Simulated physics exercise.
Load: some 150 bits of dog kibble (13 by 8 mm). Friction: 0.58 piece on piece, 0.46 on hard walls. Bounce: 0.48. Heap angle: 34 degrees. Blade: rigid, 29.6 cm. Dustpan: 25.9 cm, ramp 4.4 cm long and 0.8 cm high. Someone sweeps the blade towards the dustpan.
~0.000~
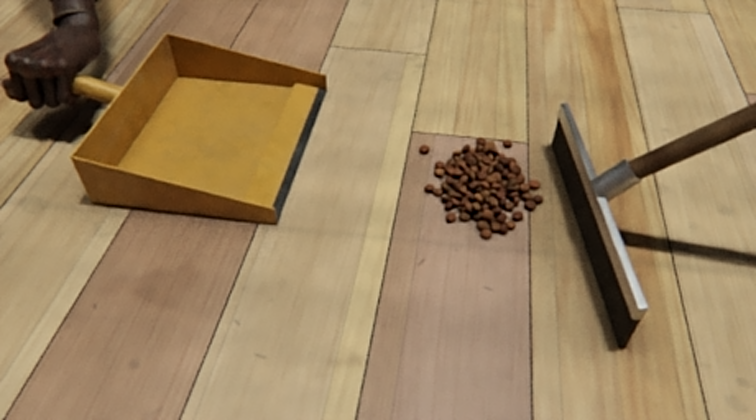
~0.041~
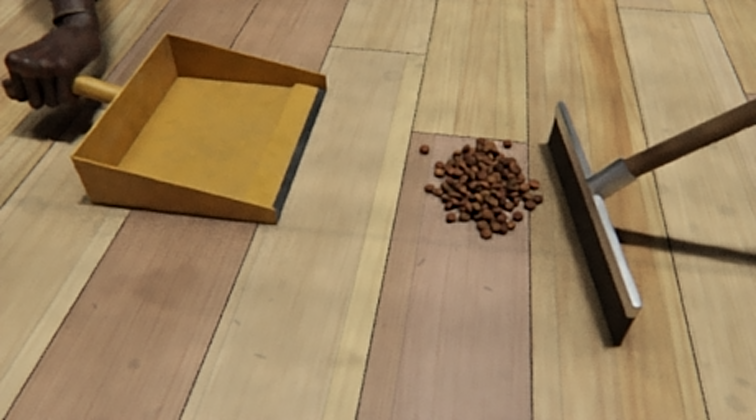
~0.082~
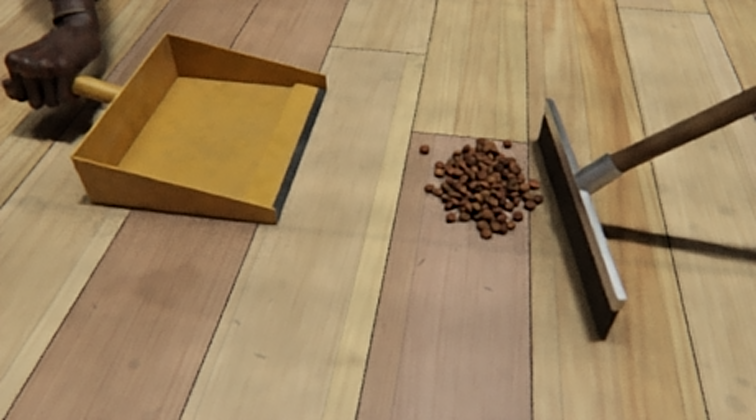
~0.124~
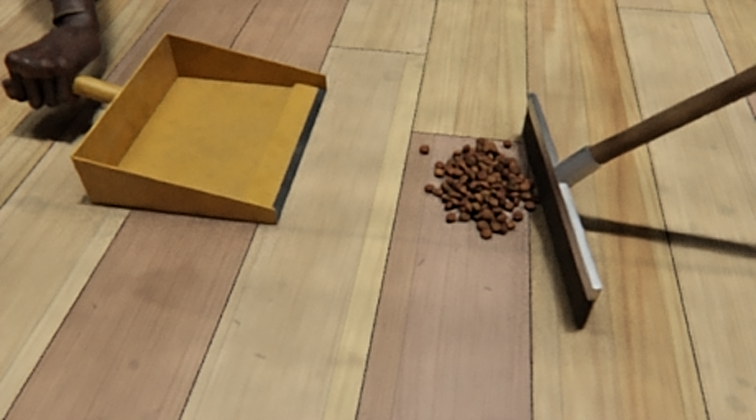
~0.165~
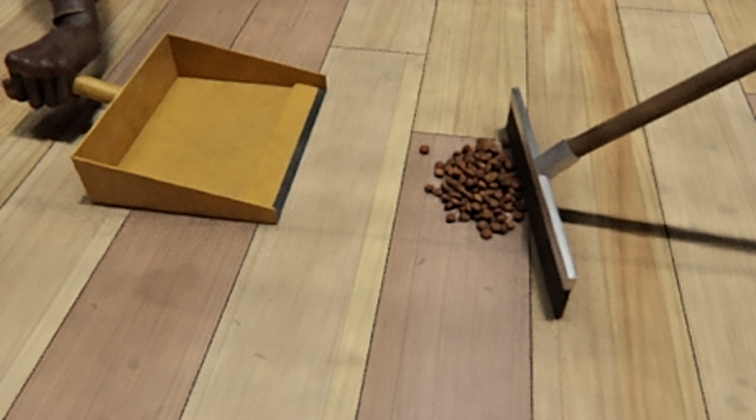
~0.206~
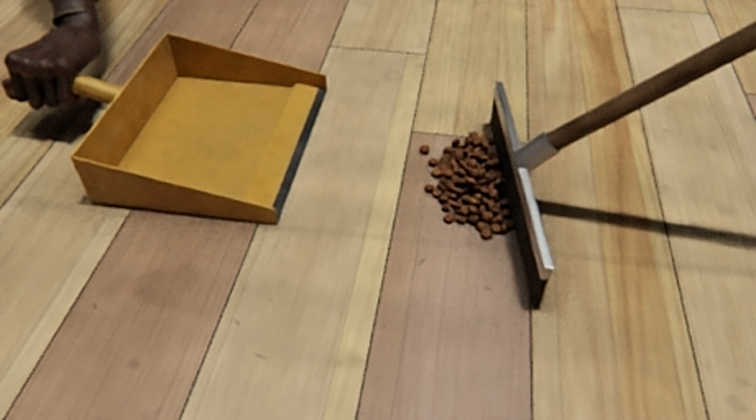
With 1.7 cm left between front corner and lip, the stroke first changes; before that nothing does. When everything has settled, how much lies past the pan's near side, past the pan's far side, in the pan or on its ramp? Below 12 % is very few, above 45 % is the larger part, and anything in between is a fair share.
Past the pan's near side: Very few, past the pan's far side: Very few, in the pan or on its ramp: Very few.
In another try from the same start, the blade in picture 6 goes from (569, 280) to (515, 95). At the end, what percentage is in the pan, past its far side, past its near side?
Final per cent - pan 5, far 5, near 0.
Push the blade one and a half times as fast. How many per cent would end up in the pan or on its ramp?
Share: About 20 %.
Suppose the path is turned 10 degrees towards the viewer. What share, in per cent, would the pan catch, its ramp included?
It comes to roughly 20 in a hundred.
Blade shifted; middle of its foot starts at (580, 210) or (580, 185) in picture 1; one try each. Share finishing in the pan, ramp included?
First try about 5 per cent, second about 0 per cent.
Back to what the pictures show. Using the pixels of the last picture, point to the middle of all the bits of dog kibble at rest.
Close to pixel (320, 151).
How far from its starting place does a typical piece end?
Around 22 centimetres.
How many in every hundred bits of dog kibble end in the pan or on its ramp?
Roughly 10 %.
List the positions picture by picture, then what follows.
The first frame shows blade from (638, 312) to (563, 113), moved 0.0 cm, 0 of the pieces shifted so far; middle of the pieces at (484, 181); pan at (206, 139).
The second frame shows blade from (633, 310) to (560, 112), moved 0.5 cm, 0 of the pieces shifted so far; middle of the pieces at (484, 181).
The third frame shows blade from (617, 303) to (549, 108), moved 1.8 cm, 0 of the pieces shifted so far; middle of the pieces at (484, 181).
The fourth frame shows blade from (593, 293) to (532, 102), moved 4.0 cm, 1 of the pieces shifted so far; middle of the pieces at (484, 181).
The fifth frame shows blade from (569, 283) to (515, 97), moved 6.3 cm, 35 of the pieces shifted so far; middle of the pieces at (483, 181).
The sixth frame shows blade from (546, 273) to (498, 91), moved 8.5 cm, 135 of the pieces shifted so far; middle of the pieces at (474, 182); pan at (206, 139). Its pace works out near 0.54 m/s, heading 23 degrees away from the viewer's side.
After 0.42 s, middle of the blade 15 cm from the lip; 0 % over the lip, far side 0 %, near side 0 %.
After 0.56 s, middle of the blade 8 cm from the lip; 0 % over the lip, far side 0 %, near side 0 %.
After 0.83 s, middle of the blade 4 cm from the lip; 5 % over the lip, far side 5 %, near side 0 %.
In the end, at 1.3 s, near side 0 %, far side 5 %, pan 10 %, in front of the lip or behind the blade 90 %.
